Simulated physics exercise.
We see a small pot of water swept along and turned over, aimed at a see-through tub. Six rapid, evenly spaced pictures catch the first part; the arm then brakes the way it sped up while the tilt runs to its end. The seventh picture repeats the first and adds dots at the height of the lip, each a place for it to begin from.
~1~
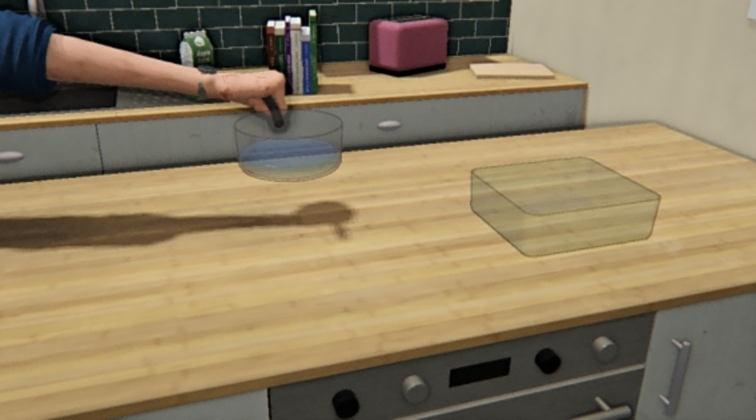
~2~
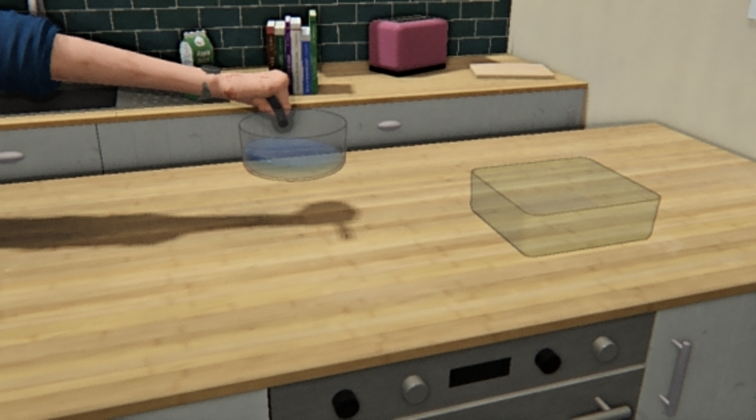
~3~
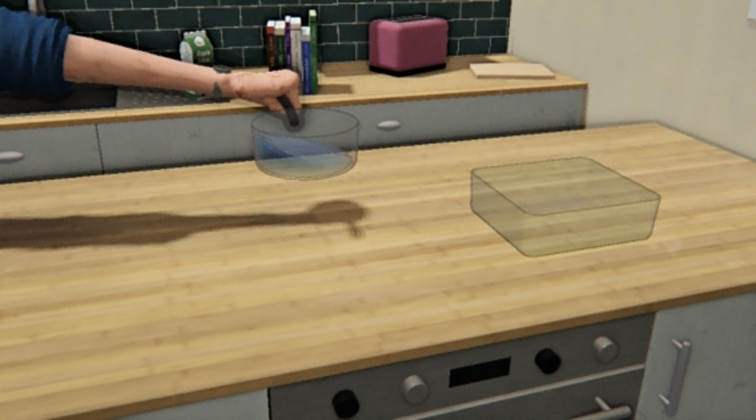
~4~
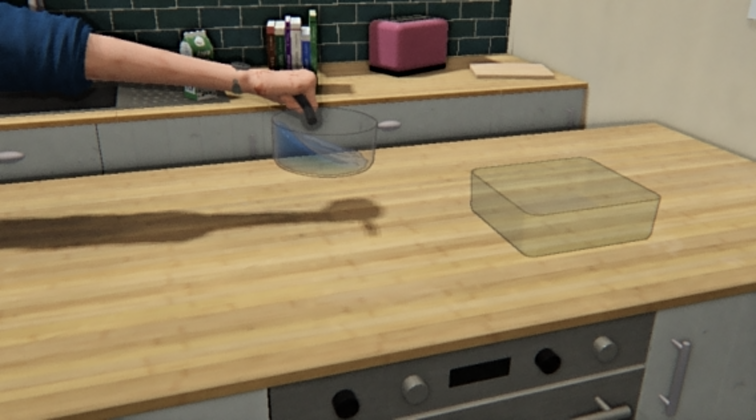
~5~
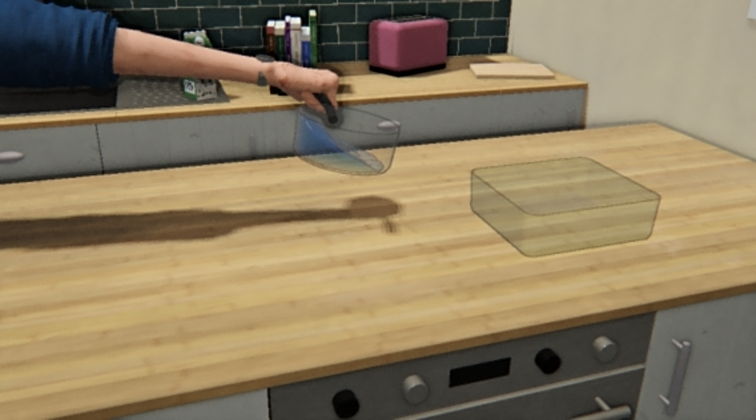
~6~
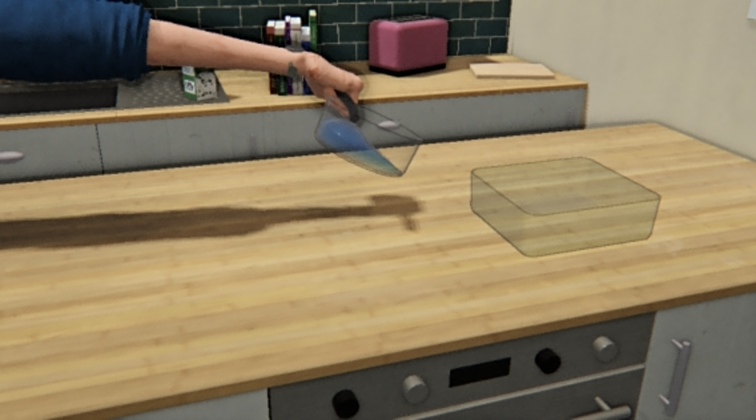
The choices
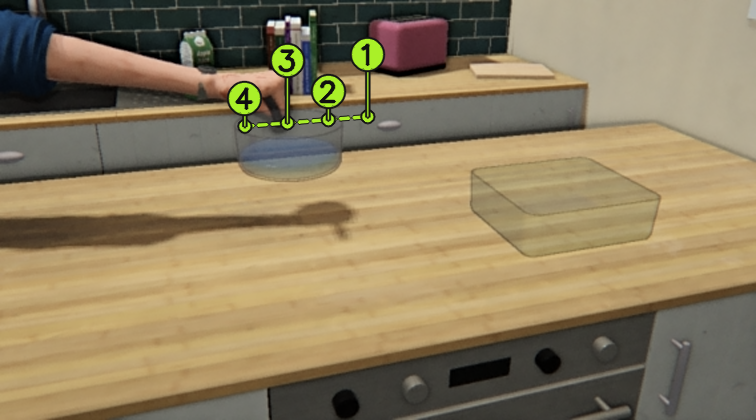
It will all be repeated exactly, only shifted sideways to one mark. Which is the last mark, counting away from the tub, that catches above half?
The limit is 1.
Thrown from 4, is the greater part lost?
Yes.
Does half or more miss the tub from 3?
Yes.
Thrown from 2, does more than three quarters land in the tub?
No, it does not.
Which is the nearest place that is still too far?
Here it is place 2.
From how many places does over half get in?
One.
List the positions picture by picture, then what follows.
In the first picture, upright, lip at (339, 118); tub from (520, 256) to (648, 236); nothing has left yet.
In the second picture, upright, lip at (343, 118); nothing has left yet.
In the third picture, upright, lip at (354, 117); nothing has left yet.
In the fourth picture, tipped about 3°, lip at (373, 118); nothing has left yet.
In the fifth picture, tipped about 12°, lip at (396, 124); nothing has left yet.
In the sixth picture, tipped about 25°, lip at (417, 134); nothing has left yet.
In lime, 1 at (367, 116); 2 at (328, 119); 3 at (287, 122); 4 at (244, 126).
With 1, about 65 % lands in the tub, 29 % falls short and 6 % goes beside or beyond.
With 2, about 34 % lands in the tub, 61 % falls short and 6 % goes beside or beyond.
With 3, about 12 % lands in the tub, 84 % falls short and 5 % goes beside or beyond.
With 4, about 5 % lands in the tub, 93 % falls short.
